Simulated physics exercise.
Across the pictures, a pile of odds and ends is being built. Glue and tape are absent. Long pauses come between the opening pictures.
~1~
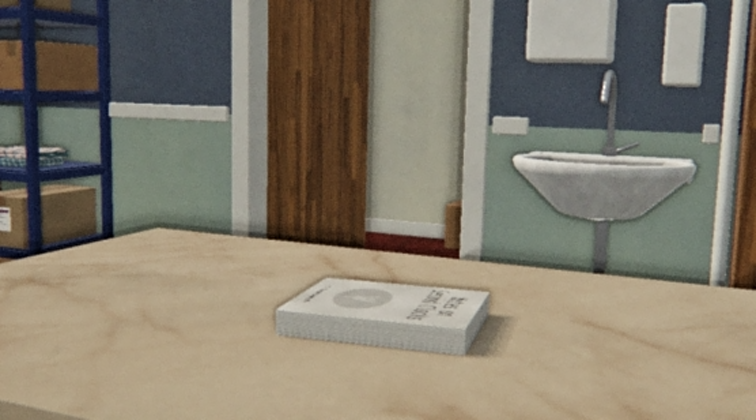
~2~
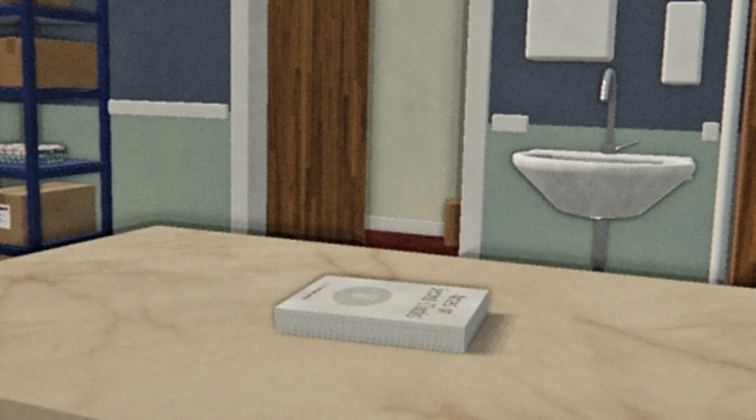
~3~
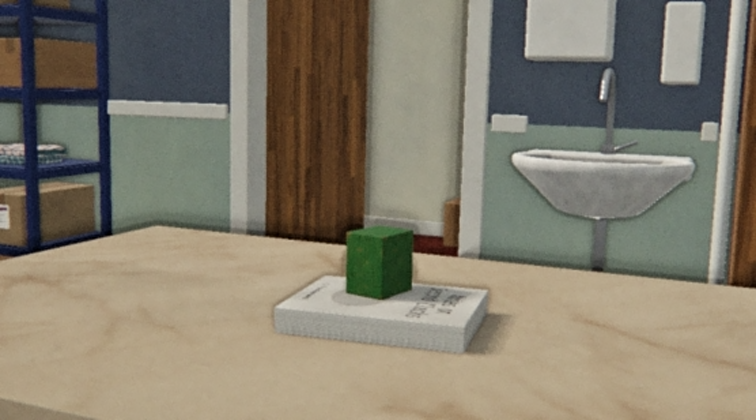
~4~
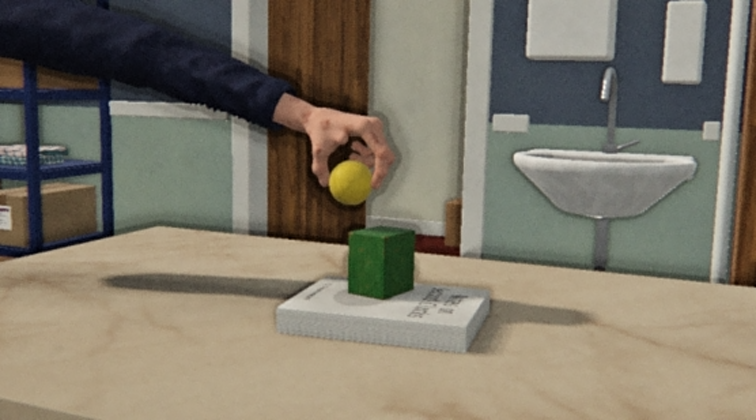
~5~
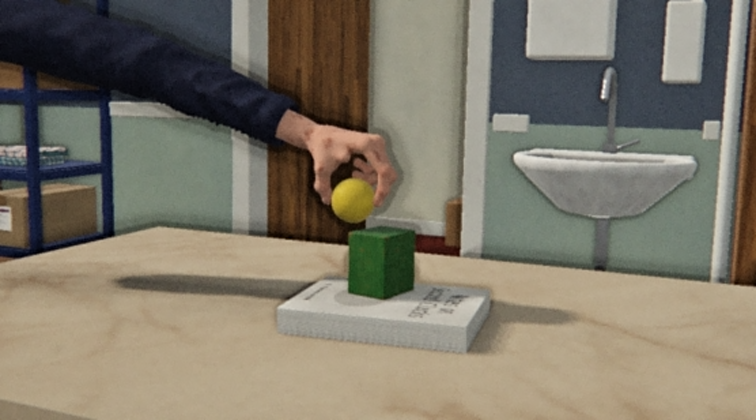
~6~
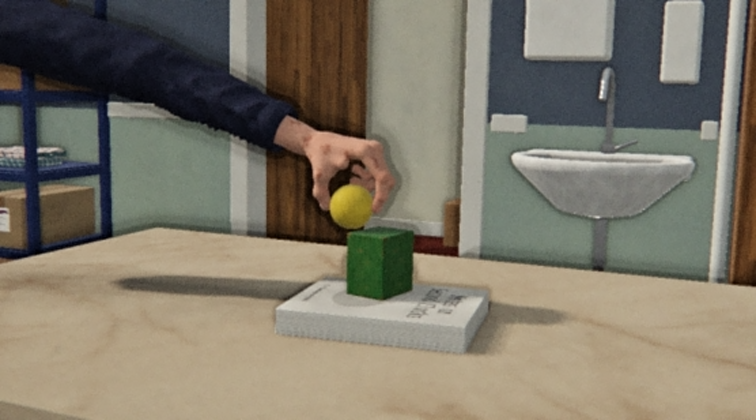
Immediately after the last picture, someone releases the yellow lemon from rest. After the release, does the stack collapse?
It fails.
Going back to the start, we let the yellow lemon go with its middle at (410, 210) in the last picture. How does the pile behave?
In the end the pile crashes down.
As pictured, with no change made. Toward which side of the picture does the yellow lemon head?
Its movement is toward the left.
Then, 0.20 s on from there, yellow lemon now fallen.
Then, 0.50 s on from there, nothing new.
Then, 2.10 s on from there, yellow lemon resting near (323, 263).
In the end, fallen, yellow lemon; the other 2 unmoved. At the end, from the last picture's camera, yellow lemon near (323, 263). The pile comes apart.
